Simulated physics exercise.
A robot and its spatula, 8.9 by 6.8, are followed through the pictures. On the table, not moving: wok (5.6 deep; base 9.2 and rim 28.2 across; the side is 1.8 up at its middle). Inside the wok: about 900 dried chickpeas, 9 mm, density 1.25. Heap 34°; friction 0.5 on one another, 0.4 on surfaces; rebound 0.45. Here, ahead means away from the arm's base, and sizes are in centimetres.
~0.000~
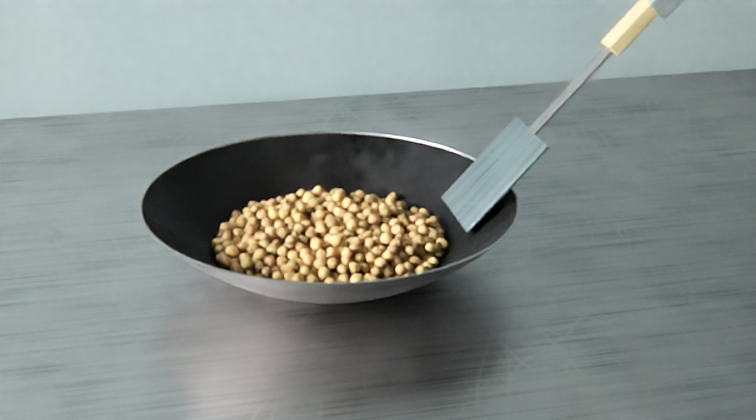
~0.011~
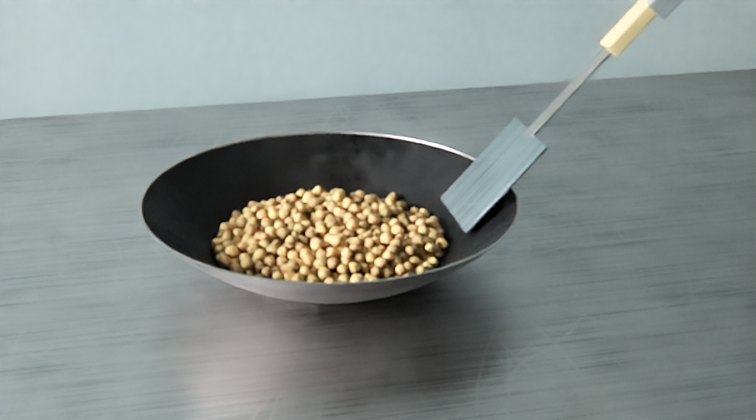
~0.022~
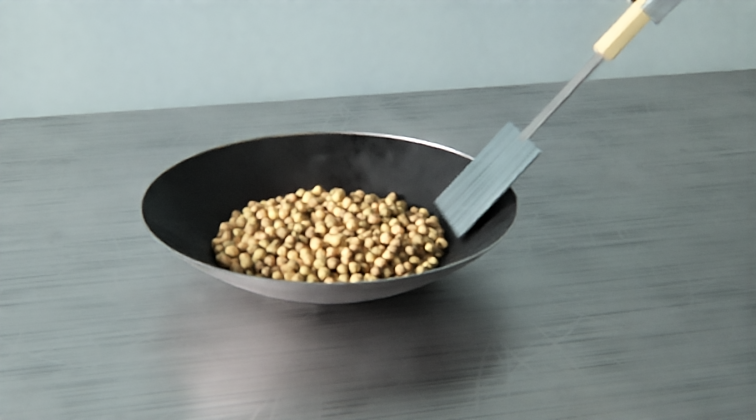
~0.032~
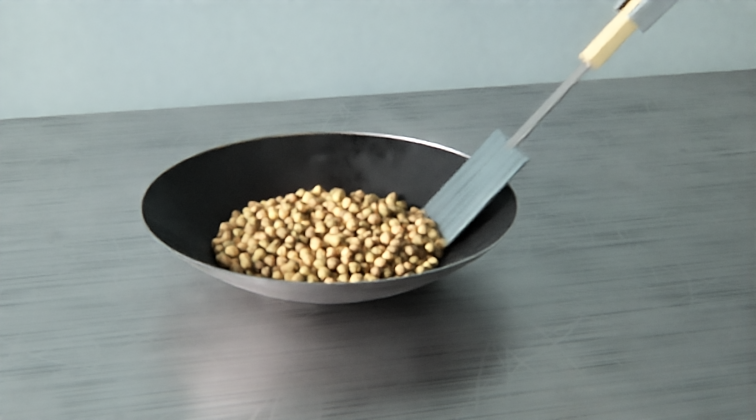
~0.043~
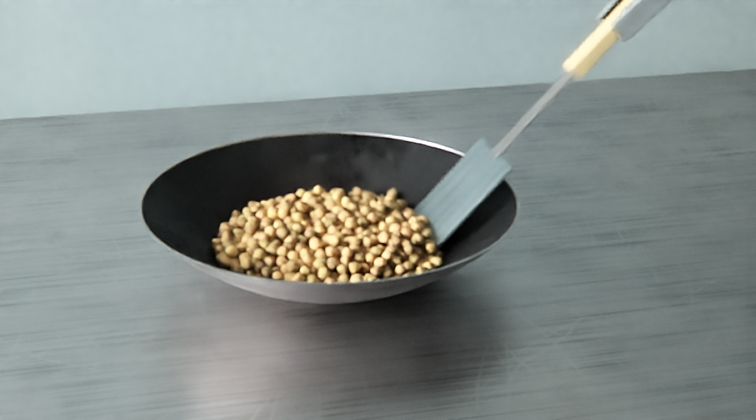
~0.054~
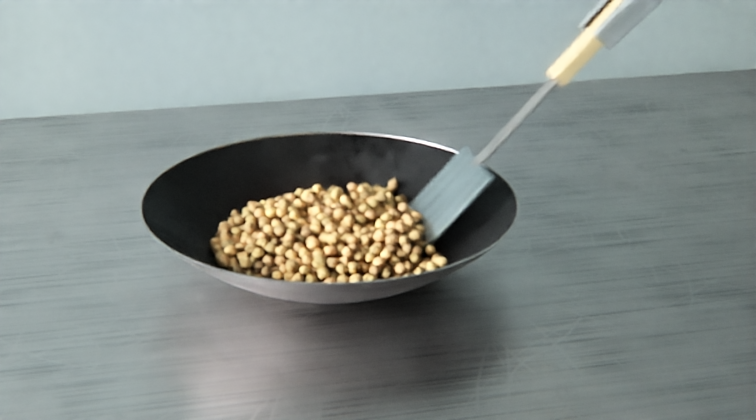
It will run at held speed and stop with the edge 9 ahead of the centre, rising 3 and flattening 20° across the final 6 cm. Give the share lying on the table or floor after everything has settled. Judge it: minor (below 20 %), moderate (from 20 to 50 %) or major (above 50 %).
My judgement: Moderate.
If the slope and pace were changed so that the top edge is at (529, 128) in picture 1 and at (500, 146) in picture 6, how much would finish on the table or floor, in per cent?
It comes to something like 10 %, give or take.
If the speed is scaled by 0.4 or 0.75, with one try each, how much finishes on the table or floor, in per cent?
5 and 25 %.
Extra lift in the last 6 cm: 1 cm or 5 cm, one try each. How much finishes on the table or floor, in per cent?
I'd put it near 35 in a hundred, then near 25 in a hundred.
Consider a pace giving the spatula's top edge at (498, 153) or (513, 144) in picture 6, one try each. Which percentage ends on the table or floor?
That comes to some 20 and some 0 percent, in that order.
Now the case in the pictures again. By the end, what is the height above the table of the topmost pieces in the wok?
About 5.5 cm.
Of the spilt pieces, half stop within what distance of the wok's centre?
About 40 centimetres.
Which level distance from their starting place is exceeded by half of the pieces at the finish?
Distance: Near 5 cm.
After 0.09 s, sloping 47°, highest piece 5 above the table; 900 in the wok.
After 0.13 s, sloping 43°, highest piece 7 above the table; 900 in the wok.
After 0.35 s, sloping 27°, highest piece 23 above the table; 623 in the wok, 114 on the table or floor, 163 on the blade or in flight.
After 1.40 s, sloping 27°, highest piece 5 above the table; 623 in the wok, 277 on the table or floor.
In the end, 623 in the wok, 277 on the table or floor. That is 31 % on the table or floor.
